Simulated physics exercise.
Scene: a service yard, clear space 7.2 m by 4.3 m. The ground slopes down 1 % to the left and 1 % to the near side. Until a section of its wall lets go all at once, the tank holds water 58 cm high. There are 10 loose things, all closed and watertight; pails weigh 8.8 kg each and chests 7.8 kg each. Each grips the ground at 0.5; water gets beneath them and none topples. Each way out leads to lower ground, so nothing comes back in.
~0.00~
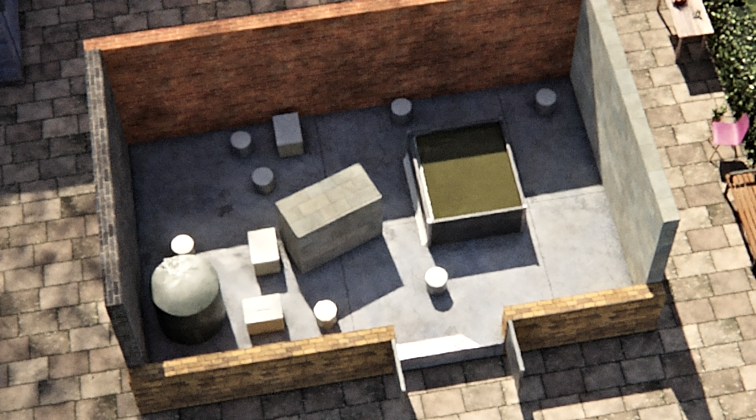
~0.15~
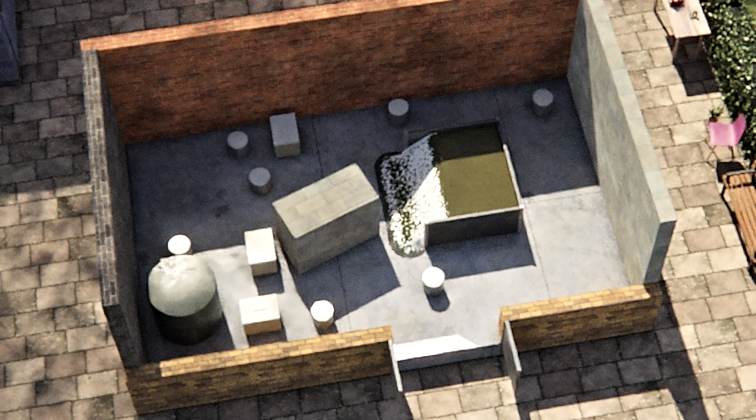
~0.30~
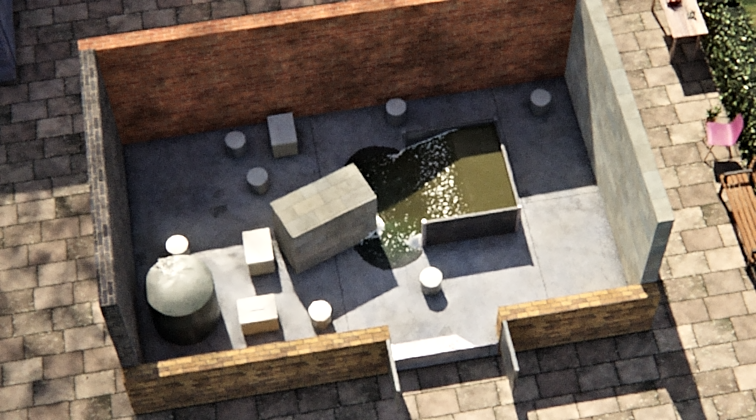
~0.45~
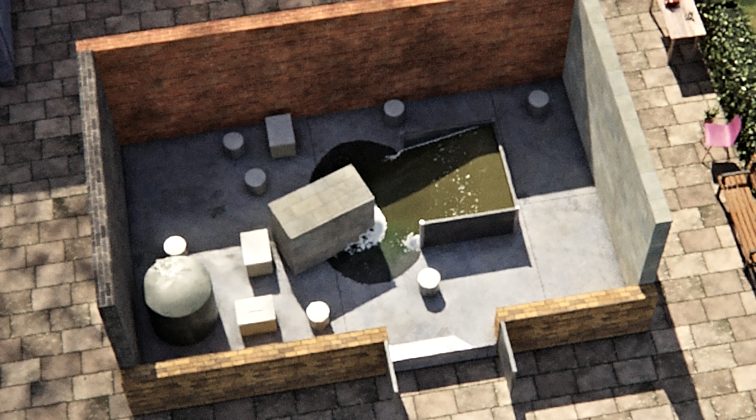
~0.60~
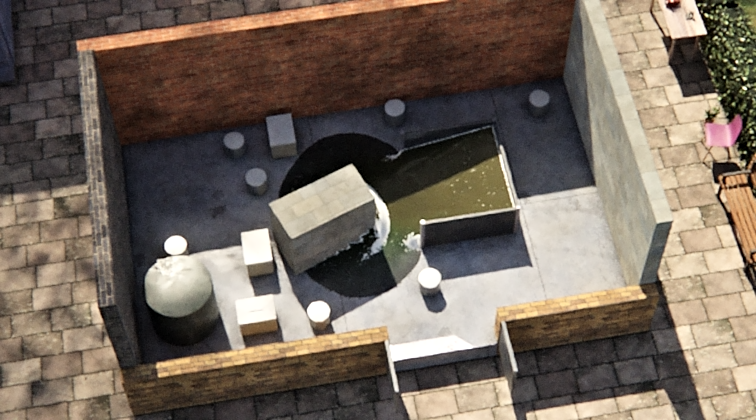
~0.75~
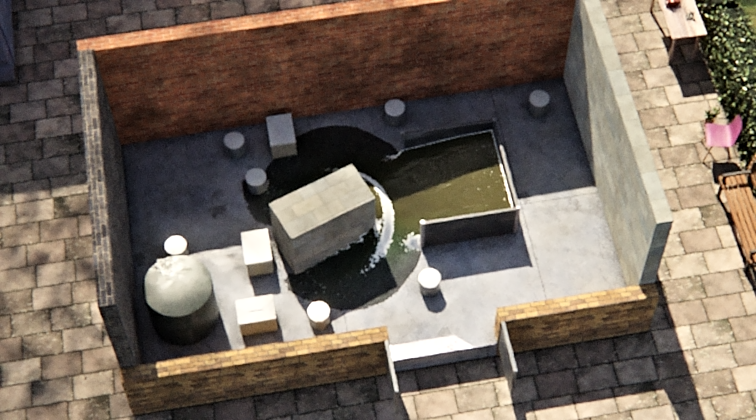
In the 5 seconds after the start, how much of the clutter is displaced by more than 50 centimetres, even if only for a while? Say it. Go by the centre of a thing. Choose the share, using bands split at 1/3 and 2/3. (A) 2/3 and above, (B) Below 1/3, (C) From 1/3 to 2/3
C.
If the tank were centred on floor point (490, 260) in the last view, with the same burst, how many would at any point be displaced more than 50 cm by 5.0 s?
That would give 4.
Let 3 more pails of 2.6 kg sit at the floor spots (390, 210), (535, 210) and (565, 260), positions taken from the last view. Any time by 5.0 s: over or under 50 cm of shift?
First goes beyond, second stays inside, third stays inside.
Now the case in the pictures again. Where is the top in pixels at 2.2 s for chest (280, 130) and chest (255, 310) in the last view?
About (188, 156) for the first and (206, 344) for the second.
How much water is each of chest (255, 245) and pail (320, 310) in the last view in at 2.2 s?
I'd put it at 1 cm and 13 cm respectively.
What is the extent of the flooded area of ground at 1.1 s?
At that time the wet patch spans about 10.5 m2.
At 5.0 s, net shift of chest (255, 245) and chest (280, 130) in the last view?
30 cm, then 300 cm.
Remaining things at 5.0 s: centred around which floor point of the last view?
Mean floor pixel: About (280, 247).
After 1.1 s 0 of 10 are over 50 cm from their spots; 0 afloat.
After 2.2 s 5 of 10 are over 50 cm from their spots; 3 afloat.
After 3.5 s 5 of 10 are over 50 cm from their spots; 4 afloat.
After 5.0 s 6 of 10 are over 50 cm from their spots, and 6 have been at some point; 4 afloat.
